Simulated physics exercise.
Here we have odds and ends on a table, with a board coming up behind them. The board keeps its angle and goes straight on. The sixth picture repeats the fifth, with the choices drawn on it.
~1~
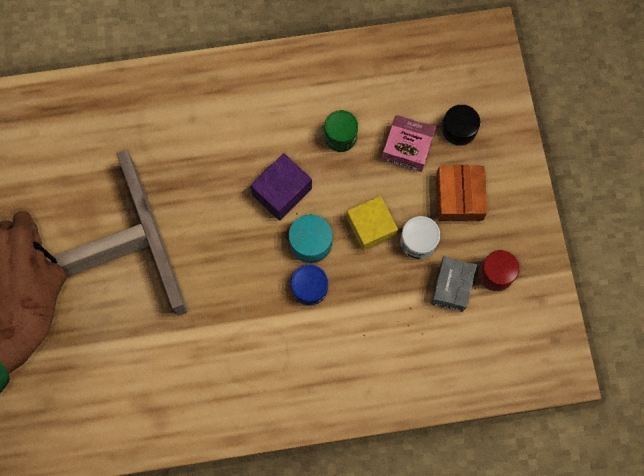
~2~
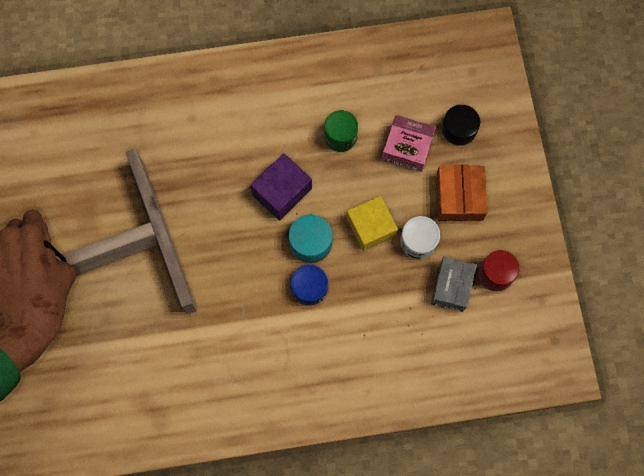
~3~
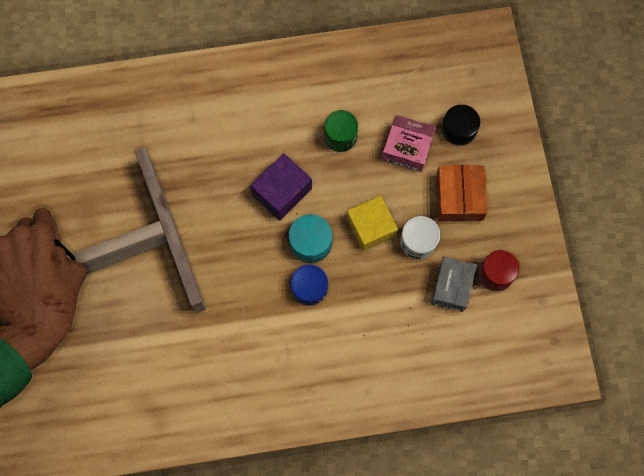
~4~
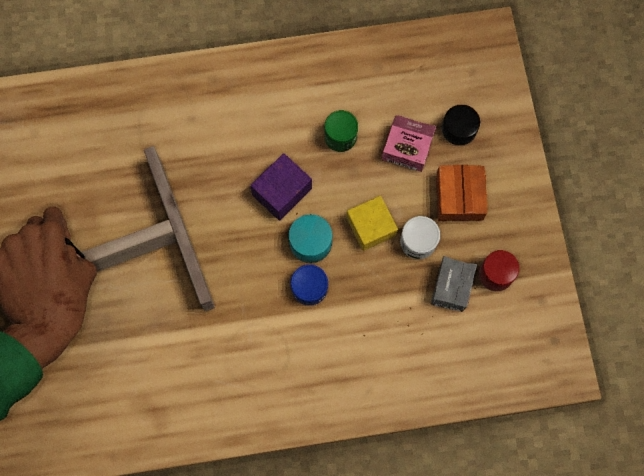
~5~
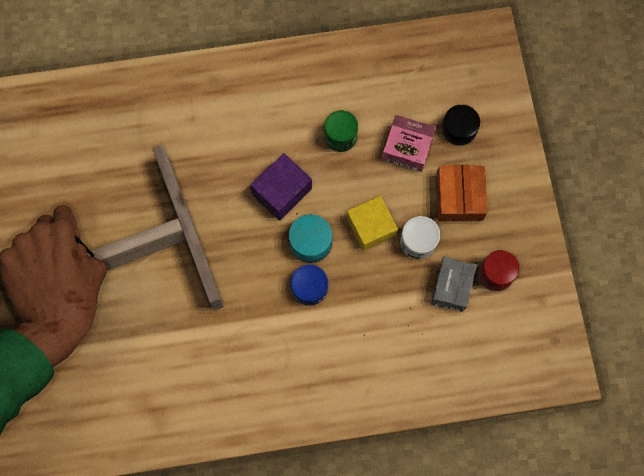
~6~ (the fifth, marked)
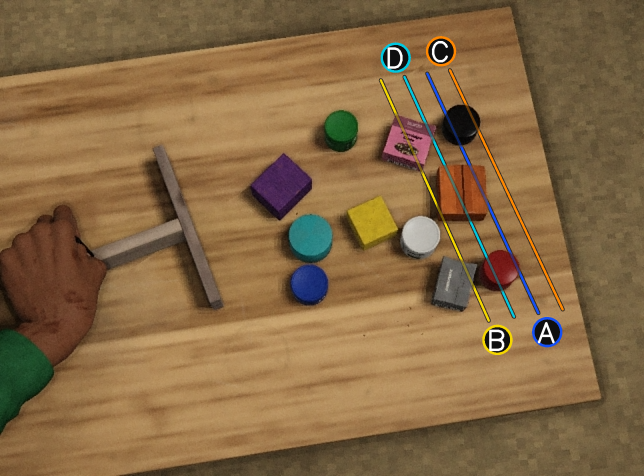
The video shows a hand gripping a T-shaped wooden tool and sliding it slowly a short distance to the right across a wooden surface, while the colourful blocks and round containers on the right stay still, untouched.
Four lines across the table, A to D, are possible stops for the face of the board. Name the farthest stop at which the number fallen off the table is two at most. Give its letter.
At A, and not beyond.
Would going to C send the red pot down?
By then, no.
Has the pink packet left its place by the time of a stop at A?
Yes.
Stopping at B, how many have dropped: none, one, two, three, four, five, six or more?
The count is none.
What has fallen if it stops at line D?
The orange box.
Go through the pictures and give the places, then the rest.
The first picture shows red pot (499, 271); purple block (282, 187); blue jar (310, 286).
The second picture shows board (158, 226); yellow block (372, 224).
The third picture shows board (167, 224); green jar (341, 131).
The fourth picture shows board (177, 223); grey packet (454, 285).
The fifth picture shows board (186, 222); orange box (462, 193); turquoise tin (311, 239); red pot (499, 271).
On the marked copy, A at (481, 189); B at (433, 196); C at (504, 185); D at (457, 192).
Taking A. A third of the way, board (293, 206); blue jar (344, 275); purple block (313, 182).
Two thirds of the way, board (399, 190); orange box (506, 182); black pot (481, 114).
When it is over, board (482, 178); orange box over the edge; white jar (557, 220); one fallen.
As for the rest, B is within the limit but short; C drops three; D is within the limit but short.
